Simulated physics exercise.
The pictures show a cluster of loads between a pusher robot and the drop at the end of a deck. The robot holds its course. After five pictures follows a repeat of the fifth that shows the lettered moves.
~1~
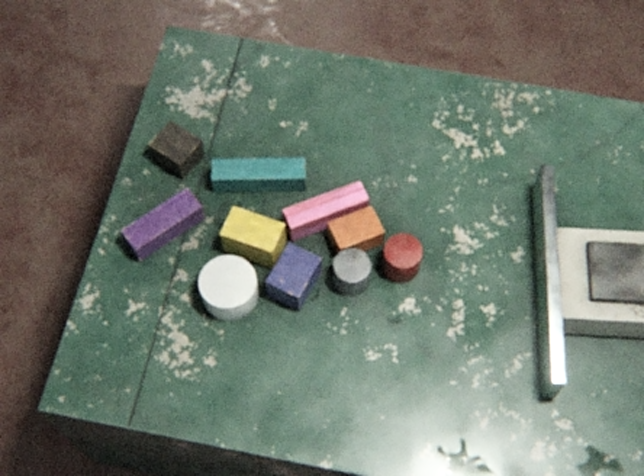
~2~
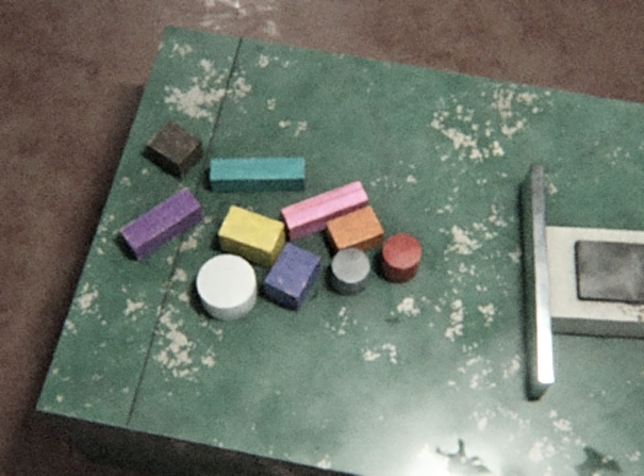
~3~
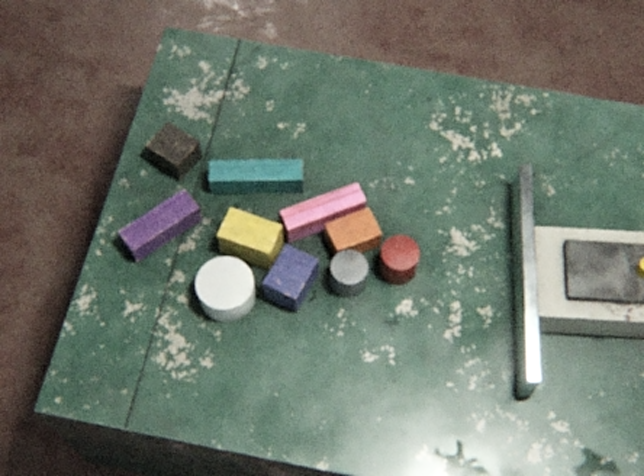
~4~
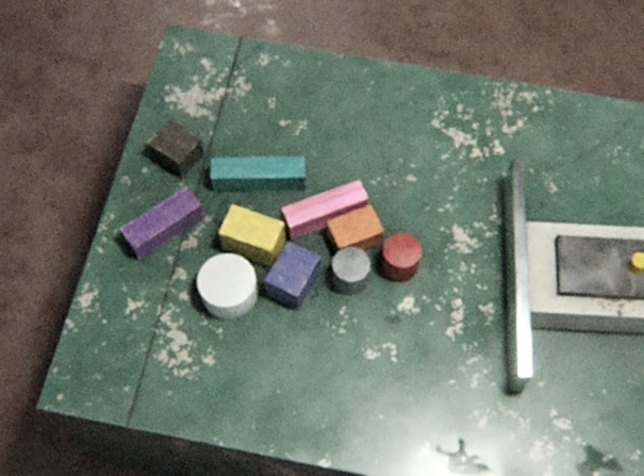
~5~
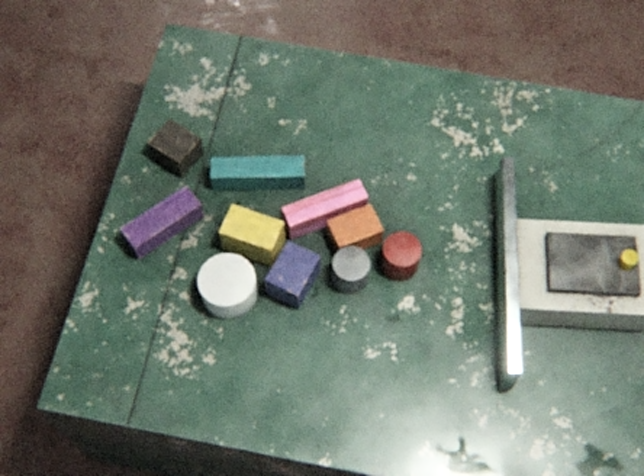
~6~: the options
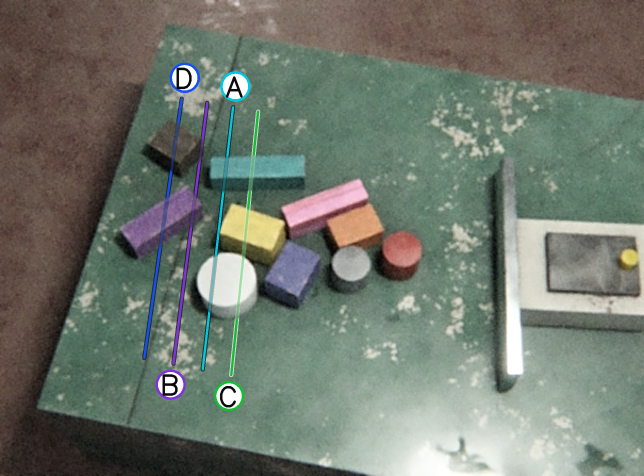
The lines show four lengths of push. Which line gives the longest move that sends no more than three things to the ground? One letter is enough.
It can go as far as D.
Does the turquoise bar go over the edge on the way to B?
No.
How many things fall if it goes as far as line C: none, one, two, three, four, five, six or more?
The count is none.
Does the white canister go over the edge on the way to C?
No.
On the marked copy, A at (219, 230); B at (191, 225); C at (246, 235); D at (164, 220).
Following D. Soon after the start, robot (457, 240); grey canister (330, 284); red canister (357, 260).
Later, robot (331, 217); black crate (169, 146); purple bar (157, 219).
In the end, robot (233, 200); white canister over the edge; purple bar over the edge; two fallen.
As for the rest, A is within the limit but short; B is within the limit but short; C is within the limit but short.
